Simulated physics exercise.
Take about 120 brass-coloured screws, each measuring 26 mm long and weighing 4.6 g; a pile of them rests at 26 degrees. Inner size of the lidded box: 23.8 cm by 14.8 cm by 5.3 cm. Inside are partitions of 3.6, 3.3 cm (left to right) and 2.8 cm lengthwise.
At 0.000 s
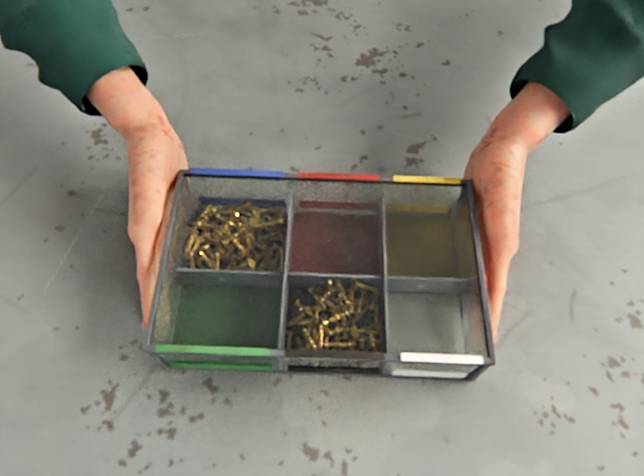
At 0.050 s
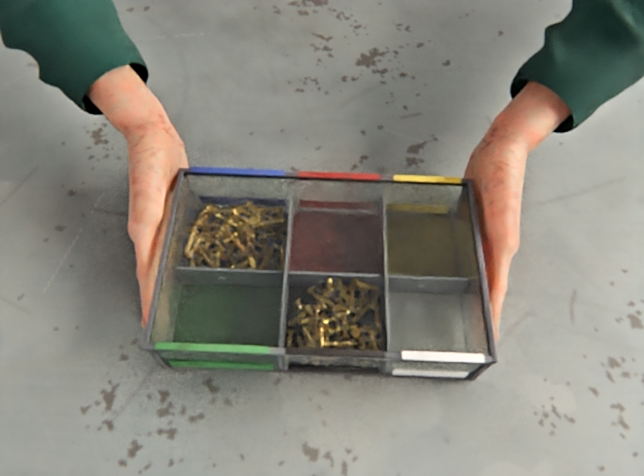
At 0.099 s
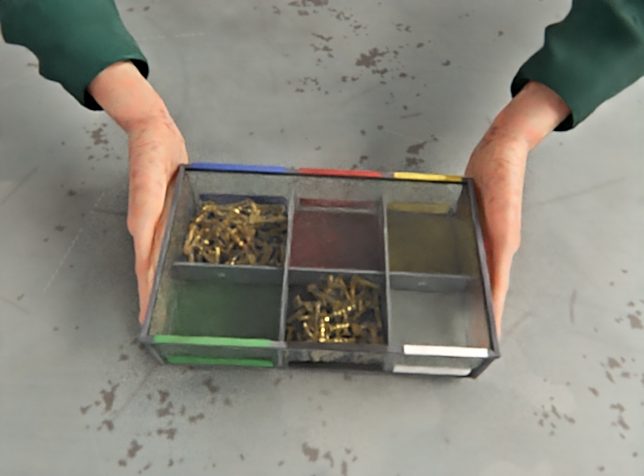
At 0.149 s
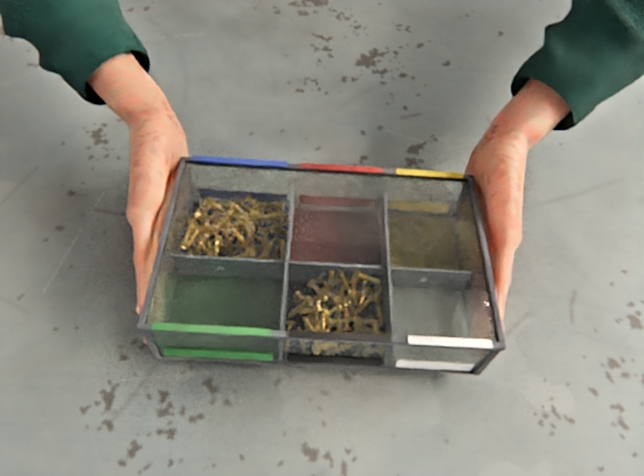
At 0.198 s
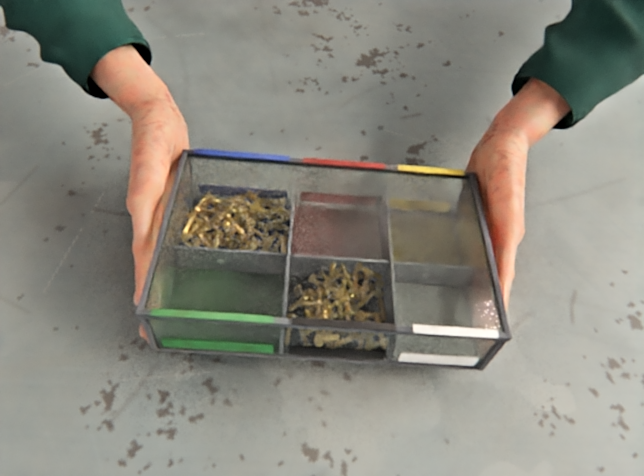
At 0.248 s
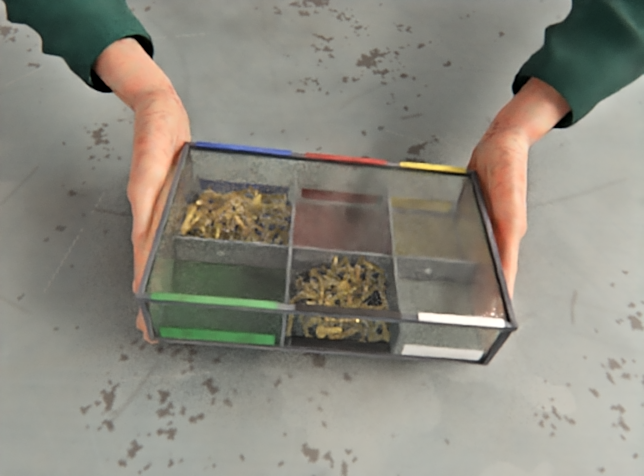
At first, two hands in green sleeves hold a clear, lidded box nearly level above a grey surface, with brass-coloured screws heaped in its blue-marked and front middle compartments. The hands then tilt it slightly, raising the near side, while the screws remain in the same two compartments.
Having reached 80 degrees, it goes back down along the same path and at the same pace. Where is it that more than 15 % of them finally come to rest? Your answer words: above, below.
Red compartment - below; blue compartment - above; green compartment - below; yellow compartment - below; white compartment - below; black compartment - above.
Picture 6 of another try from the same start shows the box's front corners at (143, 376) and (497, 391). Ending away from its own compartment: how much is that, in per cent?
Then roughly 25 per cent.
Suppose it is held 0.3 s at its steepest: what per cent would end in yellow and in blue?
Result - yellow: 5 %, blue: 60 %.
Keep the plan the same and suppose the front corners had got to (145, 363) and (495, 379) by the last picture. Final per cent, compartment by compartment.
Result - red: 0 %; blue: 35 %; green: 20 %; yellow: 0 %; white: 0 %; black: 40 %.
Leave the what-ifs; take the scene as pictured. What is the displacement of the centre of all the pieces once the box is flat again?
It moves around 3.0 centimetres.
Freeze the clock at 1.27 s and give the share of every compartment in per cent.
In per cent: Red 0; blue 60; green 0; yellow 0; white 0; black 40.
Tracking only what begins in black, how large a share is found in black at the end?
Around 60 %.
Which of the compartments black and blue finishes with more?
Answer: Blue.
Then, at 1.27 s, tilt 80 degrees; blue 60 %, black 40 %.
Then, at 1.95 s, tilt 35 degrees; red 10 %, blue 60 %, yellow 5 %, black 25 %.
After 2.66 s, tilt 0 degrees; red 10 %, blue 60 %, yellow 5 %, black 25 %.
At rest (3.1 s), red 10 %, blue 60 %, green 0 %, yellow 5 %, white 0 %, black 25 %.
